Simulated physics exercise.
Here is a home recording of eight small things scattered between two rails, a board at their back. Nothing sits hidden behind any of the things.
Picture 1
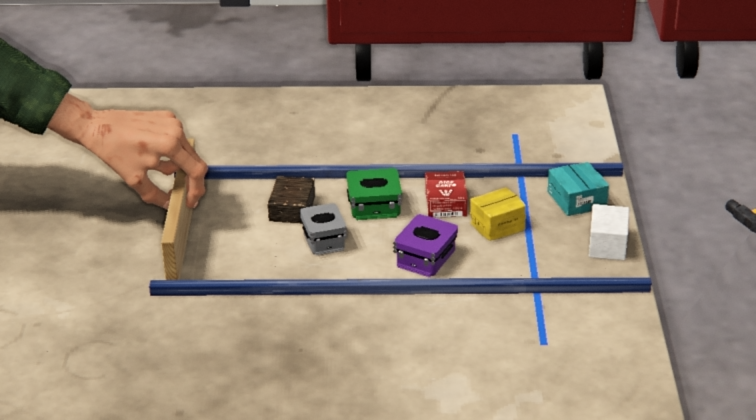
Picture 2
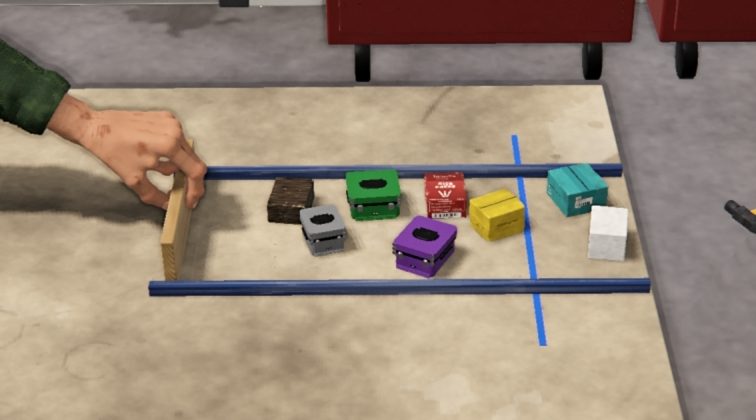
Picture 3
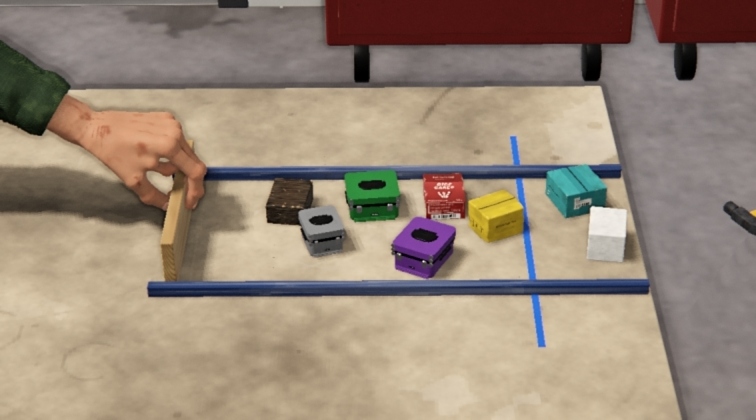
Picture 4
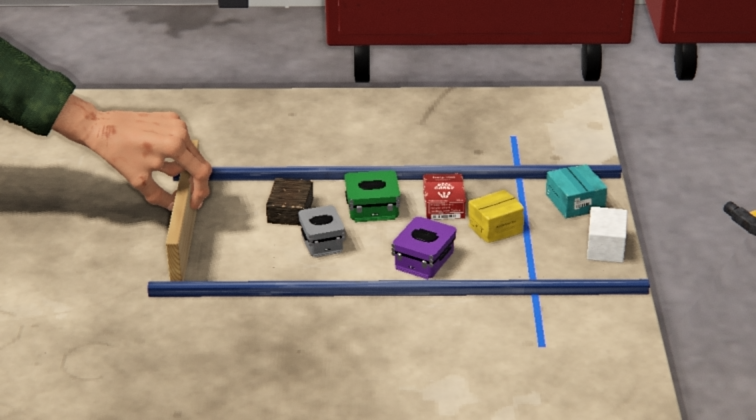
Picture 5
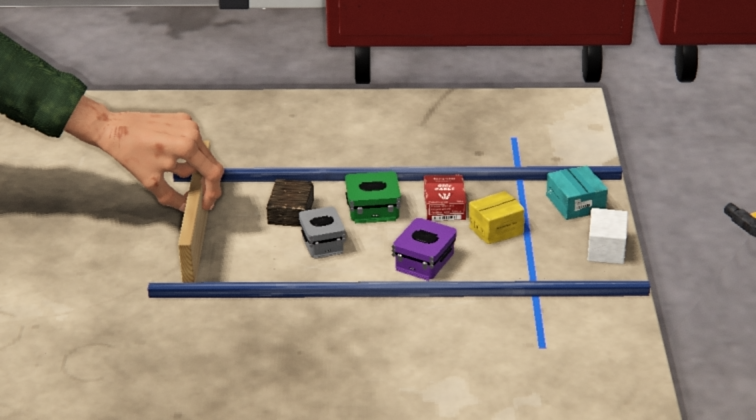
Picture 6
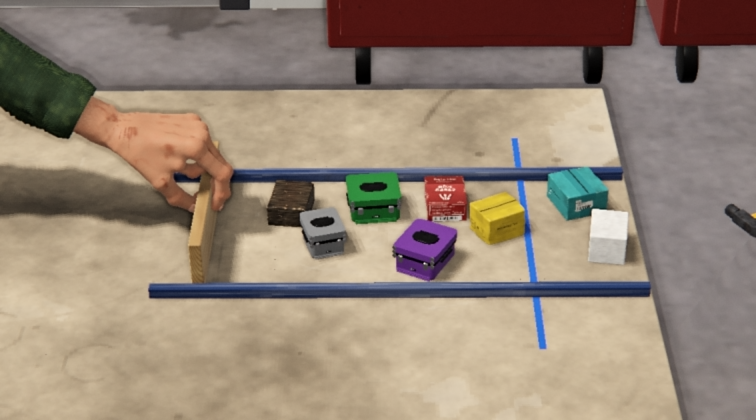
The video shows a hand holding a wooden board upright between two blue rails, behind eight small boxes and blocks scattered near a blue tape line. The hand slides the board slightly to the right, while the objects stay still.
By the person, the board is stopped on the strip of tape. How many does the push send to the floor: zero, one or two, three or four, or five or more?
Once the board stops, one or two are missing from the table.
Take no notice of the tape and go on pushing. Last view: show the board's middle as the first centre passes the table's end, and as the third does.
About (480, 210), then about (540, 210).
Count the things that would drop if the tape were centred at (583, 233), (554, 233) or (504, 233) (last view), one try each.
In that order 5, 3 and 1.
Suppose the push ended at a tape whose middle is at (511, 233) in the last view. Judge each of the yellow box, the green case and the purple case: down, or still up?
The yellow box stays put; the green case stays put; the purple case stays put.
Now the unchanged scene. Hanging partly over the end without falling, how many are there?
The answer comes to 2.
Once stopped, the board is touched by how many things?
Contact count: 3.
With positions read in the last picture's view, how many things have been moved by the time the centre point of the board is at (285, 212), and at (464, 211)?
Tally at point one: 1; at point two: 7.
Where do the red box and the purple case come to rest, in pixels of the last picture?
One ends up near (632, 197) and the other near (561, 264).
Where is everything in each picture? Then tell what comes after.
In the first frame, white block (609, 232); turquoise box (578, 188); yellow box (498, 215); board (181, 209); tape (528, 229).
In the second frame, turquoise box (577, 190); black block (291, 201).
In the third frame, yellow box (496, 216); grey case (322, 232).
In the fourth frame, white block (607, 235); purple case (425, 248).
In the fifth frame, turquoise box (577, 192); board (197, 212).
In the sixth frame, white block (608, 237); turquoise box (577, 193); yellow box (497, 218); board (206, 212); tape (527, 233).
Early on, none off yet; white block at rest near (608, 237); turquoise box at rest near (577, 193); yellow box at rest near (497, 218).
A while later, none off yet; white block at rest near (608, 237); turquoise box at rest near (577, 193); yellow box at rest near (505, 222).
Further along, none off yet; white block at rest near (608, 237); turquoise box travelled about its own width near (632, 197); yellow box travelled about its own width near (541, 224).
Finally, the number that fall off is one or two; lost, turquoise box.
